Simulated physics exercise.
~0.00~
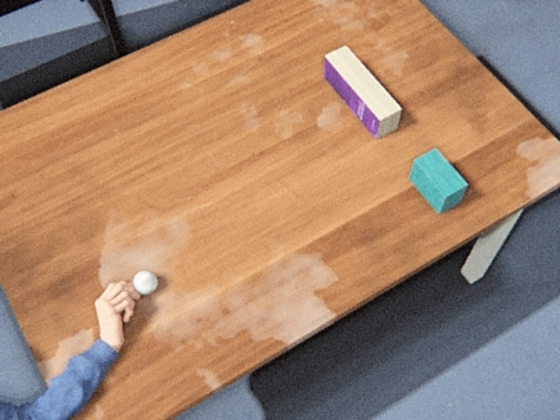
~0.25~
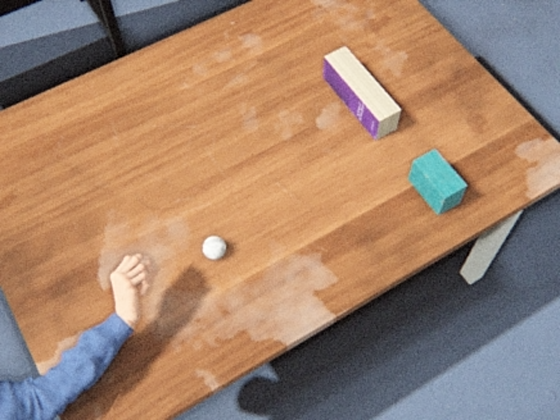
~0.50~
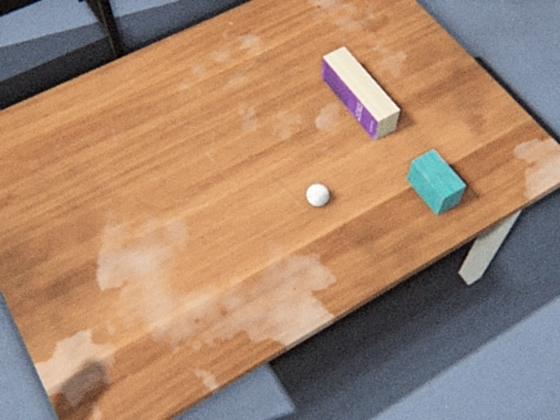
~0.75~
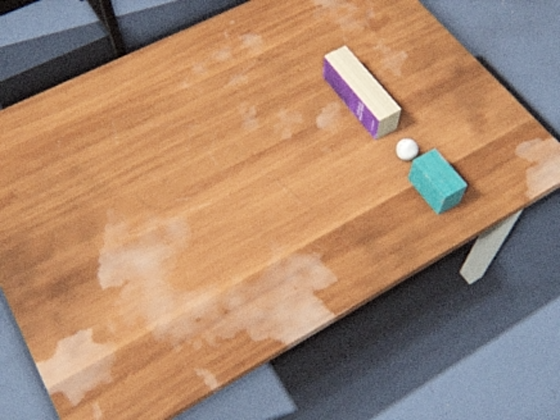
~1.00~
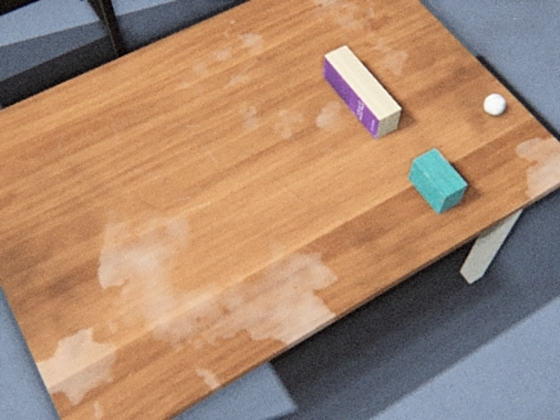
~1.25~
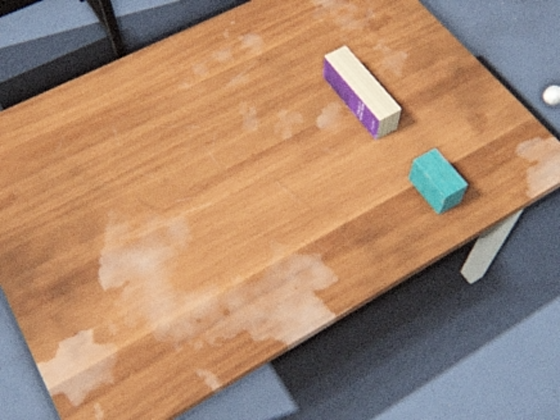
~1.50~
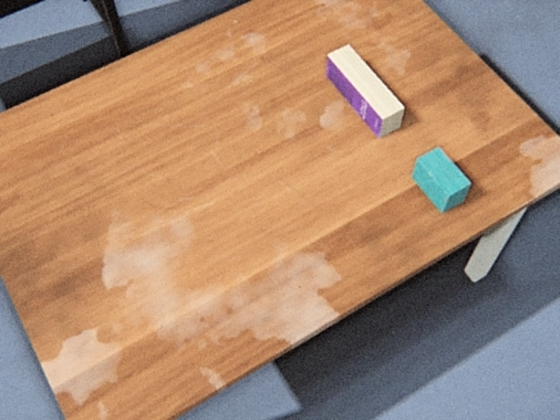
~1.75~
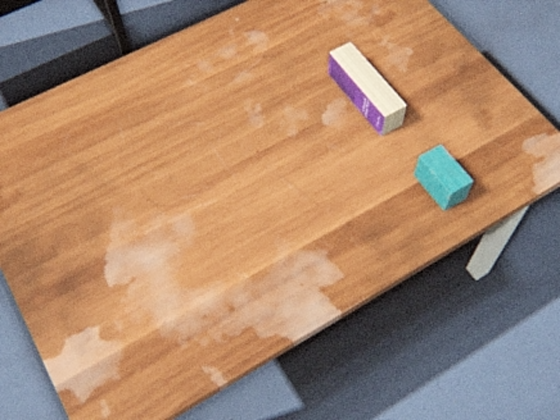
White ball rolling from a hand across a wooden table, passing between purple and turquoise blocks and leaving past the right edge.
